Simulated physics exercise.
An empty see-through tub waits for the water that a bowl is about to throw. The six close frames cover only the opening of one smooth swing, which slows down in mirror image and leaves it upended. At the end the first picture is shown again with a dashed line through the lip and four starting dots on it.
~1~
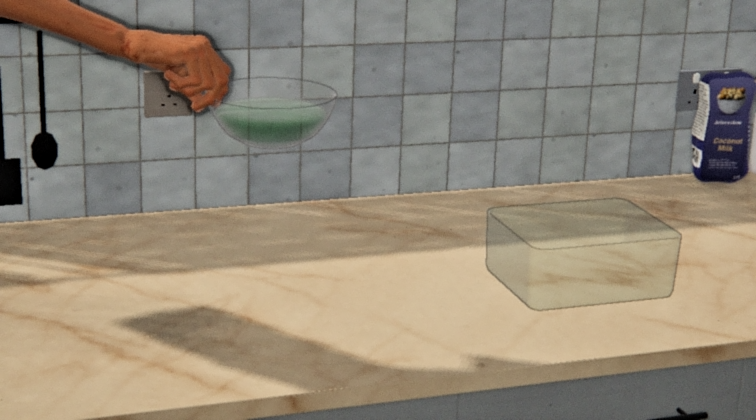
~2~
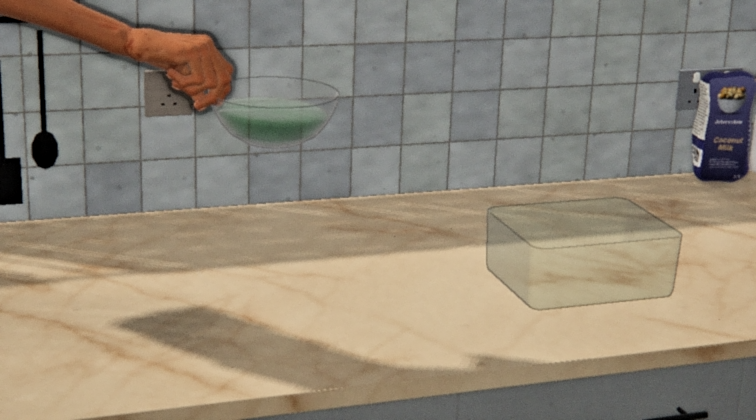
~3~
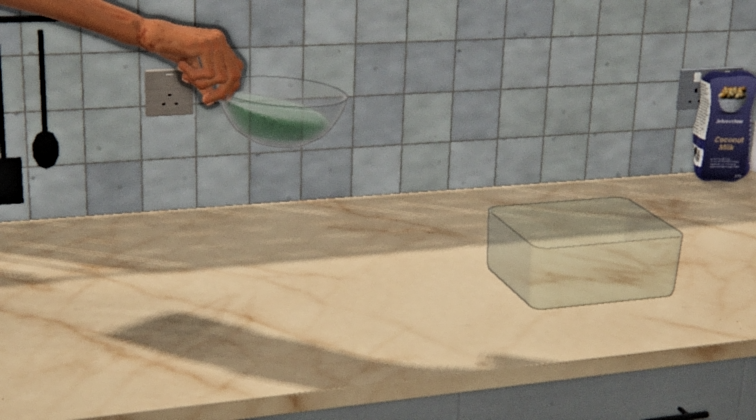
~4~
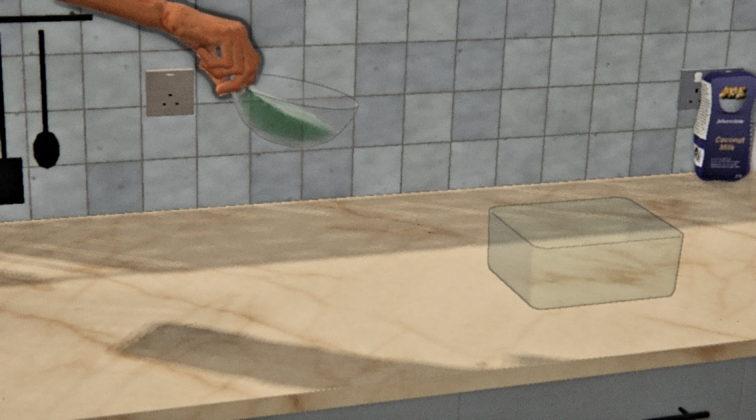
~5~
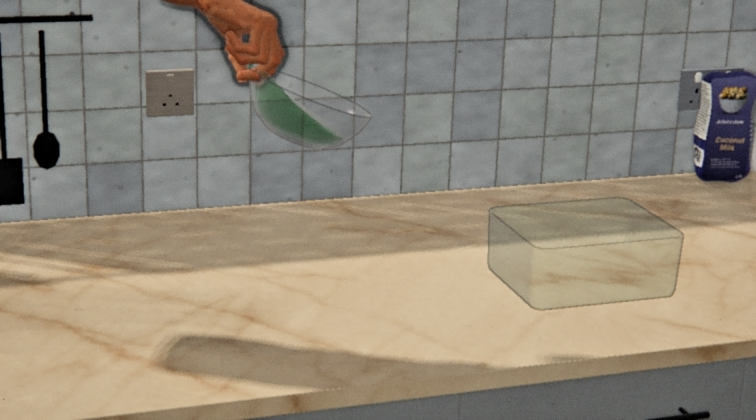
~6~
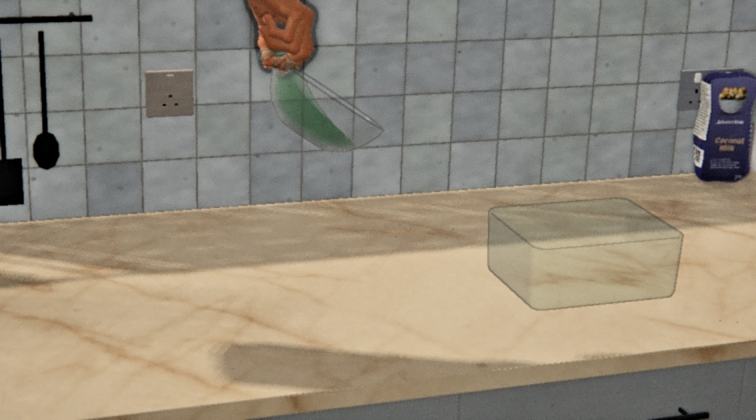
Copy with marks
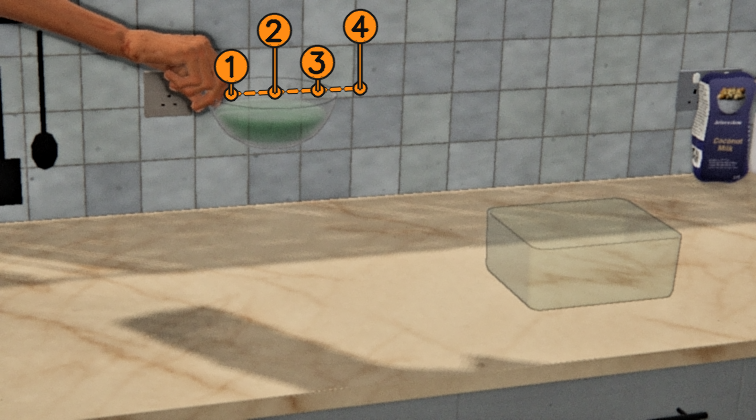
On a marble kitchen counter against a tiled wall, an empty see-through tub sits near a dark carton while a hand holds a clear bowl of greenish water level in the air. The hand drifts right and tips the bowl, gently and then steeply, its right rim dipping.
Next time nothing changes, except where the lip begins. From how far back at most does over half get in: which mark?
The answer is spot 4.
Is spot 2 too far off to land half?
Yes, that goes wrong.
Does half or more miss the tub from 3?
Yes.
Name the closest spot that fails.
Here it is spot 3.
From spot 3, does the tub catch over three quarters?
No.
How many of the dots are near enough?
One of them.
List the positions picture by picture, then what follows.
Upright, lip at (333, 89); tub from (526, 310) to (671, 295); nothing has left yet, in the first frame.
Upright, lip at (335, 89); nothing has left yet, in the second frame.
Tipped about 4°, lip at (343, 92); nothing has left yet, in the third frame.
Tipped about 11°, lip at (355, 99); nothing has left yet, in the fourth frame.
Tipped about 21°, lip at (368, 110); water is over the rim, down to (267, 74), in the fifth frame.
Tipped about 34°, lip at (380, 124); water is over the rim, down to (292, 67), in the sixth frame.
In orange, 1 at (231, 94); 2 at (274, 92); 3 at (317, 90); 4 at (360, 88).
If 1 is chosen, about 0 % lands in the tub, 99 % falls short.
If 2 is chosen, about 1 % lands in the tub, 95 % falls short and 4 % goes beside or beyond.
If 3 is chosen, about 26 % lands in the tub, 67 % falls short and 7 % goes beside or beyond.
If 4 is chosen, about 69 % lands in the tub, 14 % falls short and 17 % goes beside or beyond.
